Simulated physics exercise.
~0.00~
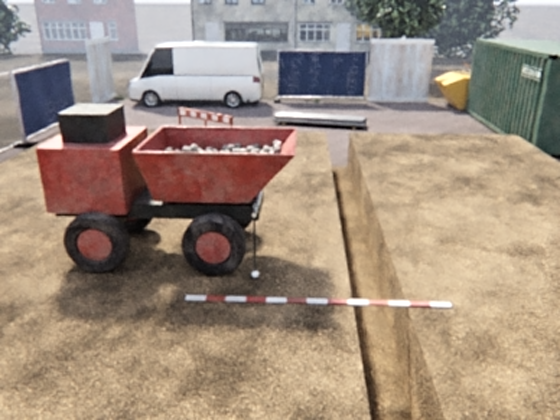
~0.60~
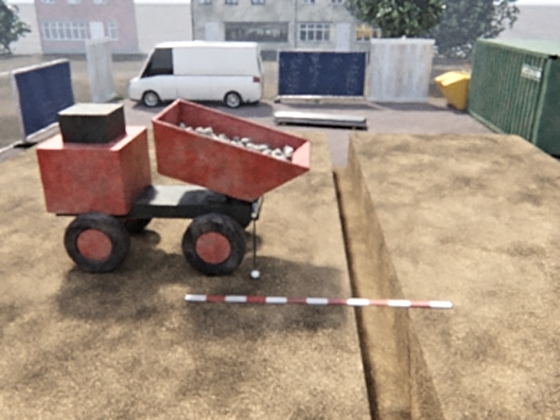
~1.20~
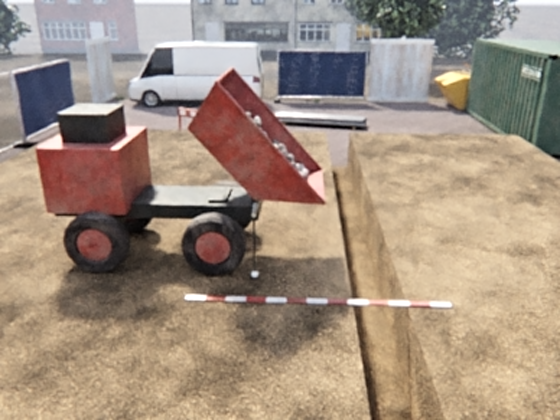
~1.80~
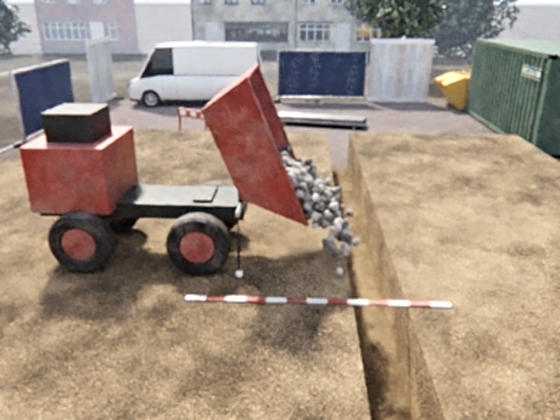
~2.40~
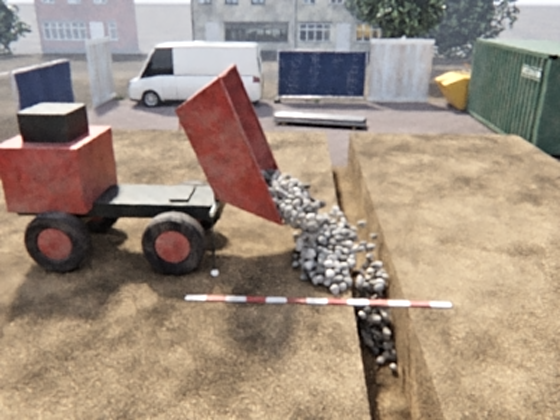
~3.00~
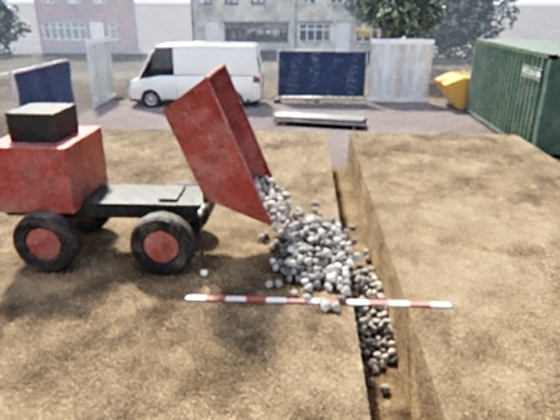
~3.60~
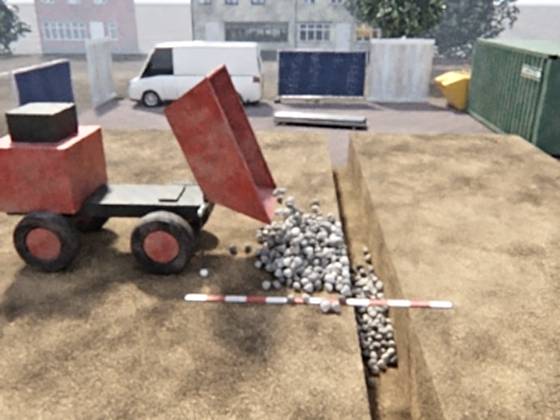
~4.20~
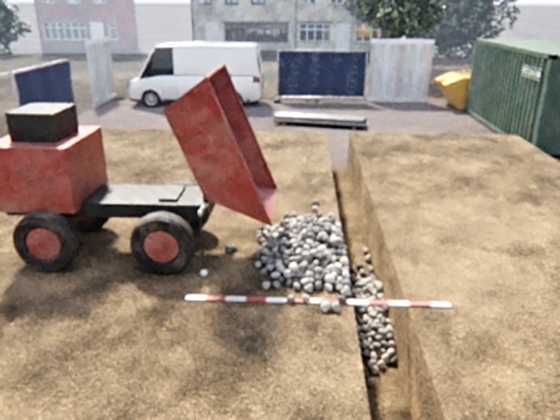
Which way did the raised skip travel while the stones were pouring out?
It travelled to the left, along with the dumper.
